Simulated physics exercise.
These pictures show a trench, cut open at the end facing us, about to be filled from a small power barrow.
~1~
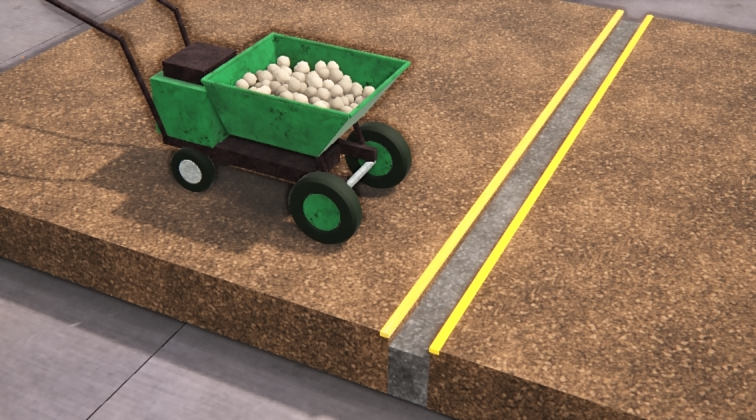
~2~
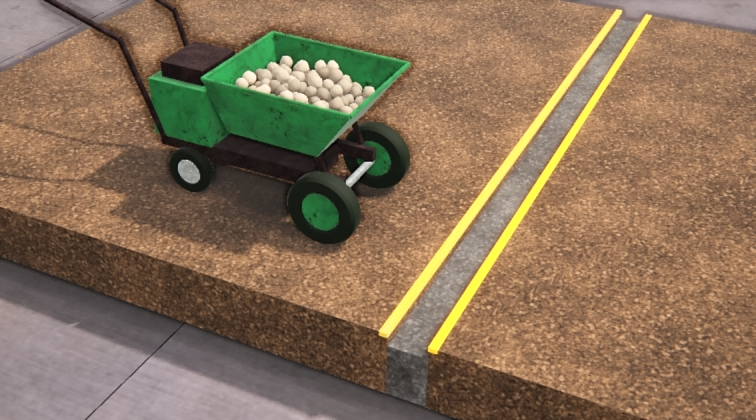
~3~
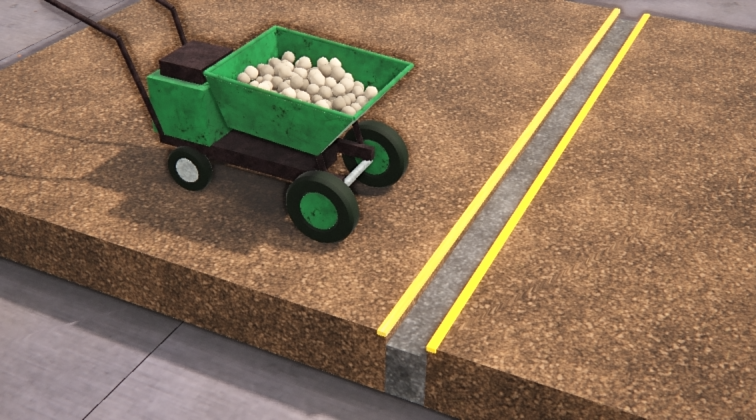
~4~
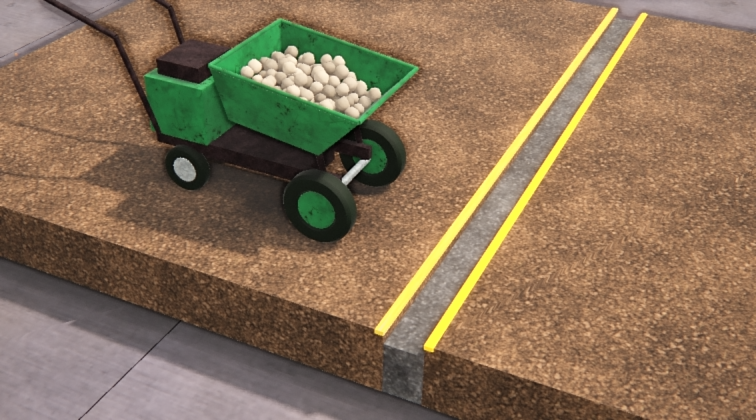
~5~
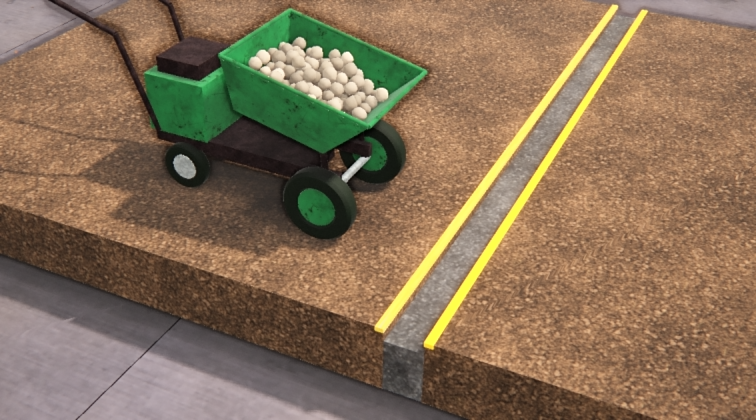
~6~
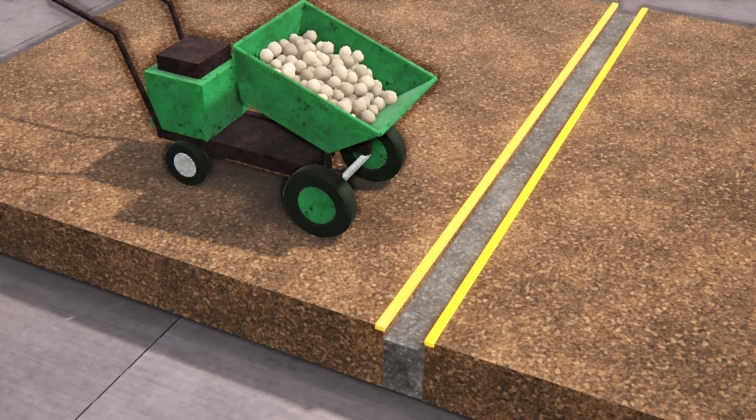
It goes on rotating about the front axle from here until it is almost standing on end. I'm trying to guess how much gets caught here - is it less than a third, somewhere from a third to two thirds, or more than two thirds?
It will put a third to two thirds into the trench.
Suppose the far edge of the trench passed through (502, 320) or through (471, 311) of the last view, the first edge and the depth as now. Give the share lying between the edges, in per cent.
The first try lands around 90 %, the second around 70 %.
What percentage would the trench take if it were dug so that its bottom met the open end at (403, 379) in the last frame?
It works out to some 80 per cent.
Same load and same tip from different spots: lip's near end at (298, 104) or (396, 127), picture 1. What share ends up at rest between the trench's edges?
The first gives close to 30 per cent and the second 0 per cent.
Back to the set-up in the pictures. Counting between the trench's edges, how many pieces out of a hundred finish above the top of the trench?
Around 60 per cent.
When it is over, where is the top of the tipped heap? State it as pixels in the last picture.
Close to (479, 227).
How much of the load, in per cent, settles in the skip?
I'd say close to 15 percent.
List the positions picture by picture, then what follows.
In the first frame, lip of the skip at (349, 116), level; top of the load at (301, 89), river pebbles; first edge of the trench at (411, 297); far edge at (458, 312), the trench under half as wide as the skip, and shallow for its width.
In the second frame, lip of the skip at (350, 117), level; top of the load at (301, 88).
In the third frame, lip of the skip at (353, 119), tipped barely; top of the load at (288, 86).
In the fourth frame, lip of the skip at (359, 123), tipped a little; top of the load at (292, 82).
In the fifth frame, lip of the skip at (369, 127), tipped a little; top of the load at (292, 75).
In the sixth frame, lip of the skip at (380, 134), tipped clearly; top of the load at (292, 66); first edge of the trench at (406, 290); far edge at (453, 305).
Soon after the last picture, skip tipped steeply; all in the skip.
A little later, skip tipped right over; most in the skip; a stray few short of the trench; a small part in or heaped over the trench; a small part beyond it; a stray few falling.
Later still, skip tipped right over; about a quarter in the skip; a stray few short of the trench; about half in or heaped over the trench; about a third beyond it.
At rest, skip tipped right over; a small part in the skip; a stray few short of the trench; about half in or heaped over the trench; about a third beyond it.
